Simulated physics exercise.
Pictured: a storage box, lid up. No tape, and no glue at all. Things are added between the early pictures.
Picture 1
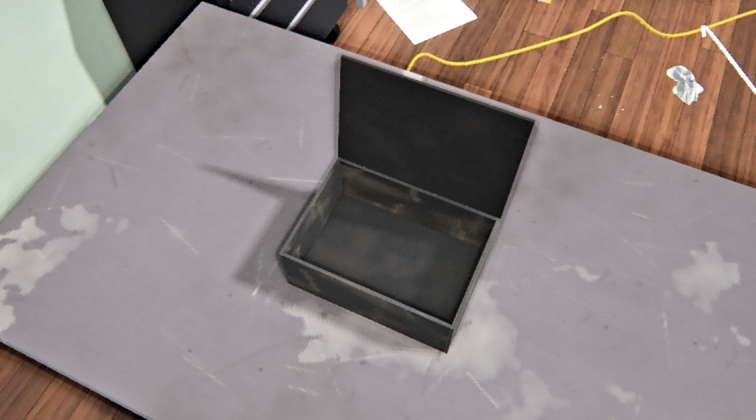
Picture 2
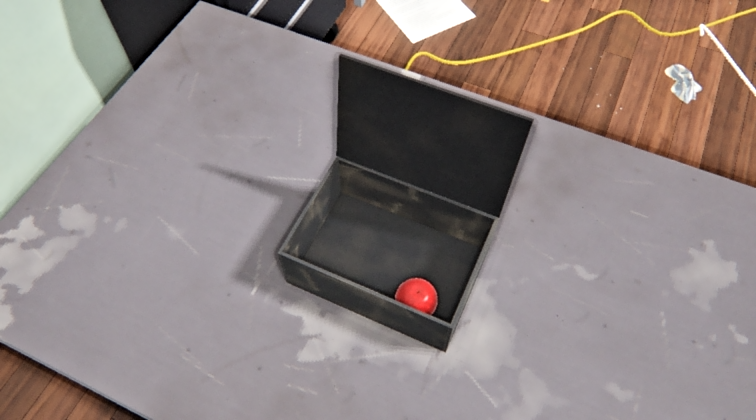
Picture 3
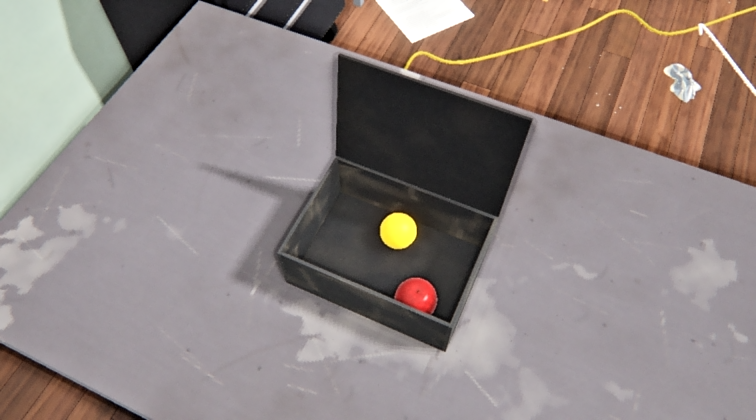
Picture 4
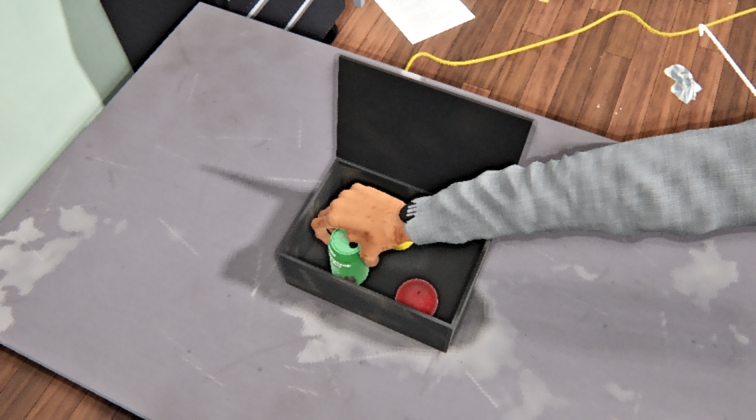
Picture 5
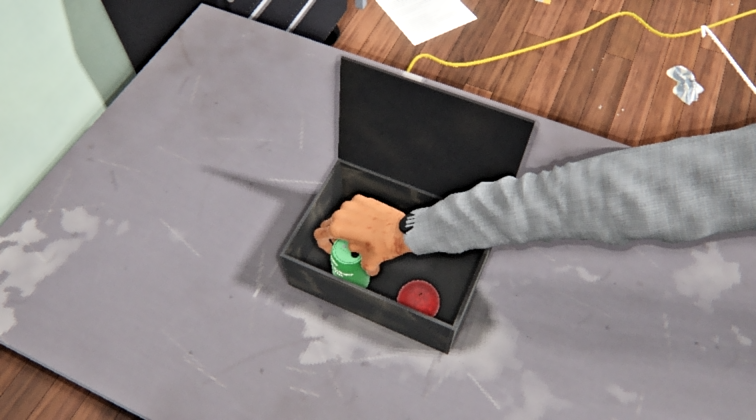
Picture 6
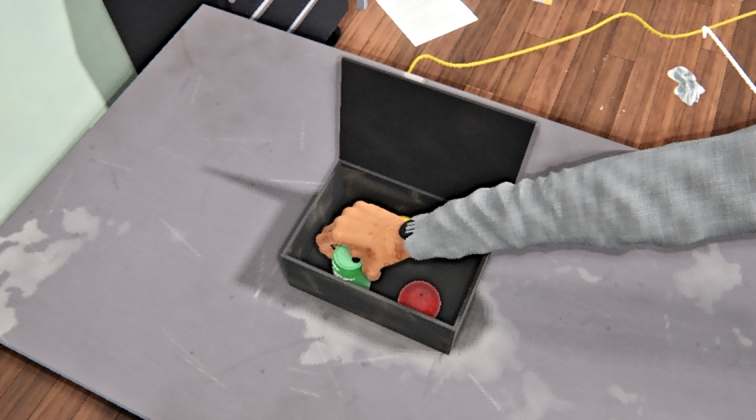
In an open black box on a table, a red object and yellow lemon appear, then a hand lowers a green can.
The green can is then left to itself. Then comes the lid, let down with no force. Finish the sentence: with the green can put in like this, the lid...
The lid stays ajar.
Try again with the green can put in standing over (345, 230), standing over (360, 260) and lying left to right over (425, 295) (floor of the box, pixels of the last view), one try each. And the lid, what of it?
Trial 1: Lid propped open. Trial 2: Lid propped open. Trial 3: Lid fully lowered.
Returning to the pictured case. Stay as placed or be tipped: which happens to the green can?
It stays as it was set.
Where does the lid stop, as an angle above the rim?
It stays some 6° above the rim.
Then, 1.40 s past the last view, lid 77° above the rim.
Then, 1.80 s past the last view, lid 32° above the rim.
Then, 3.10 s past the last view, lid 5° above the rim.
Finally, lid 5° above the rim; all 3 still in place. Final places as the last picture's camera would see them, green can near (352, 271).
